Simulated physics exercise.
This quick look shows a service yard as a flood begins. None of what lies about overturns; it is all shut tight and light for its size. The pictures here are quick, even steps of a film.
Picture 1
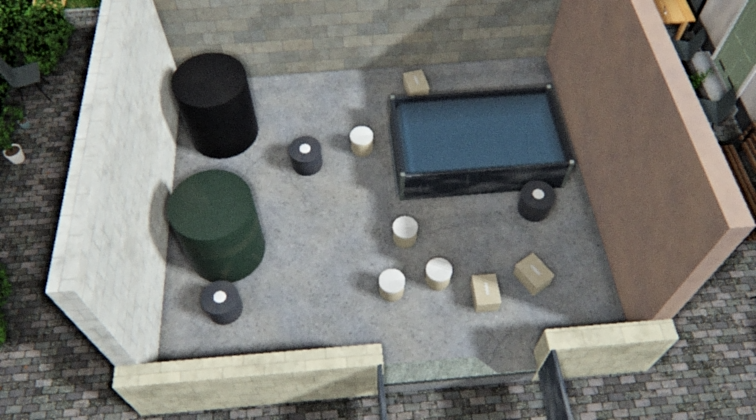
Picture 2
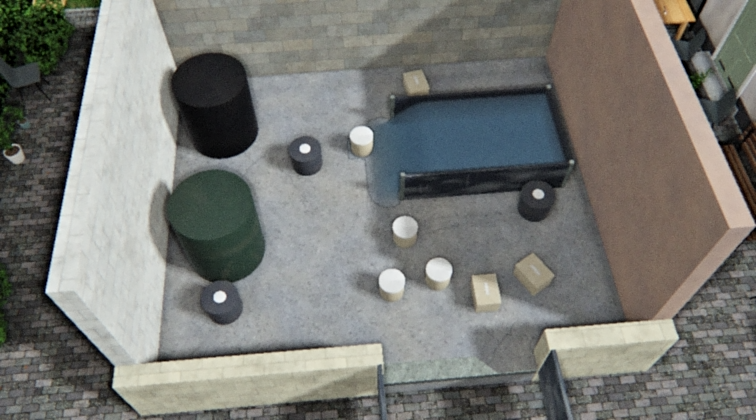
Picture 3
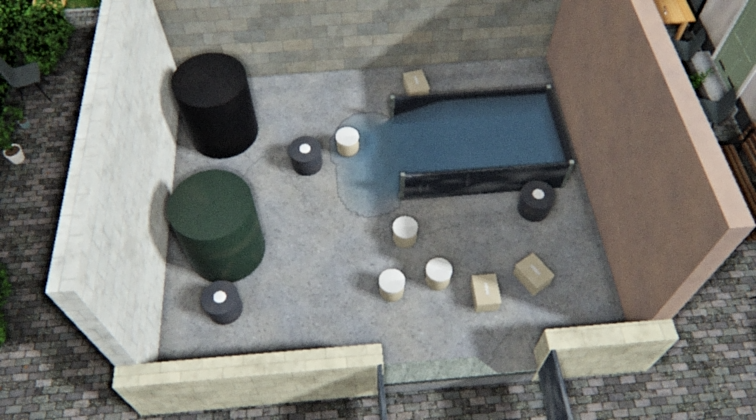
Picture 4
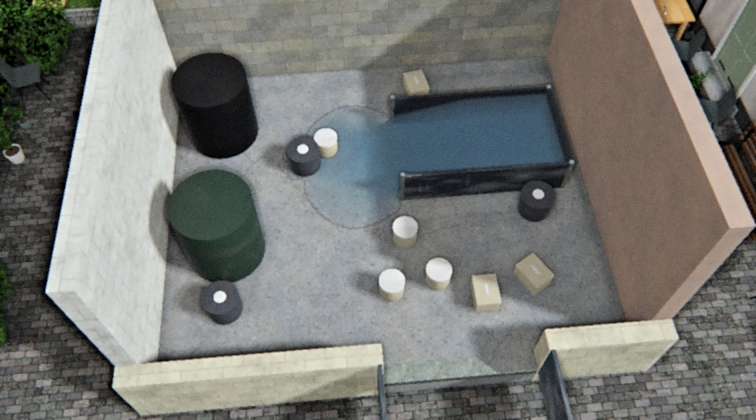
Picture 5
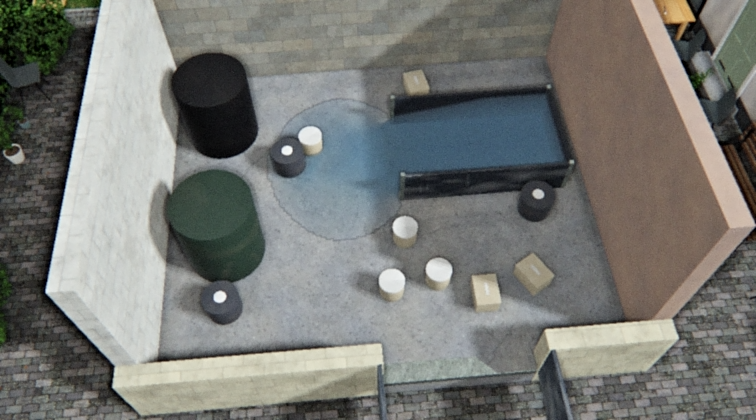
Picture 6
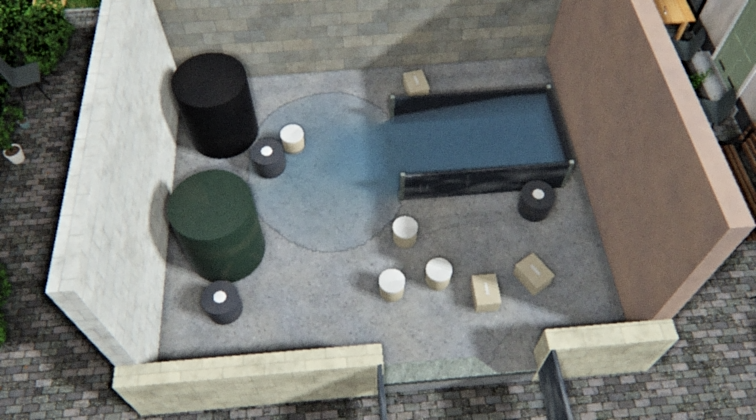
Walled yard with water spreading left from an open-ended tank, pushing a white pail and then a dark tub leftward.
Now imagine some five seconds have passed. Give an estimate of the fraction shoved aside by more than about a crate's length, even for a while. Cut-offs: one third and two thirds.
Under one third.
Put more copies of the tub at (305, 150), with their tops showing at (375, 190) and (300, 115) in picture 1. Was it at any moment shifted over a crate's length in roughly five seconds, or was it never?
First one cleared the mark, second one cleared the mark.
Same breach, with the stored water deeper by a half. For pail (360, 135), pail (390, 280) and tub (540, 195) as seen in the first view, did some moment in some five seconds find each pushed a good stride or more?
Note, in sequence: Past that mark / past that mark / within that.
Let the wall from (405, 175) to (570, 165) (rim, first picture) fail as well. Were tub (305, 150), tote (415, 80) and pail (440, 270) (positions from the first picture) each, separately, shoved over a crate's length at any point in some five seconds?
First stays short of it, second stays short of it, third covers that distance.
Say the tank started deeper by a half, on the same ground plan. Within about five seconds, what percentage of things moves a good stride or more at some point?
50 % or so.
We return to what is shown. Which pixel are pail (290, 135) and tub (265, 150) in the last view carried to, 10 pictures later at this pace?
(212, 178) and (179, 170), roughly.
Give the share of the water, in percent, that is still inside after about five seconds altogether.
Something like 100 per cent, give or take.
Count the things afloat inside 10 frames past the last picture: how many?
2 in all.
A moment on, 2 of 10 are well off their spots; 1 afloat.
Next, 2 of 10 are well off their spots; 2 afloat.
Later, 3 of 10 are well off their spots; 3 afloat.
In the end, 3 of 10 are well off their spots, and 3 have been at some point; 3 afloat.
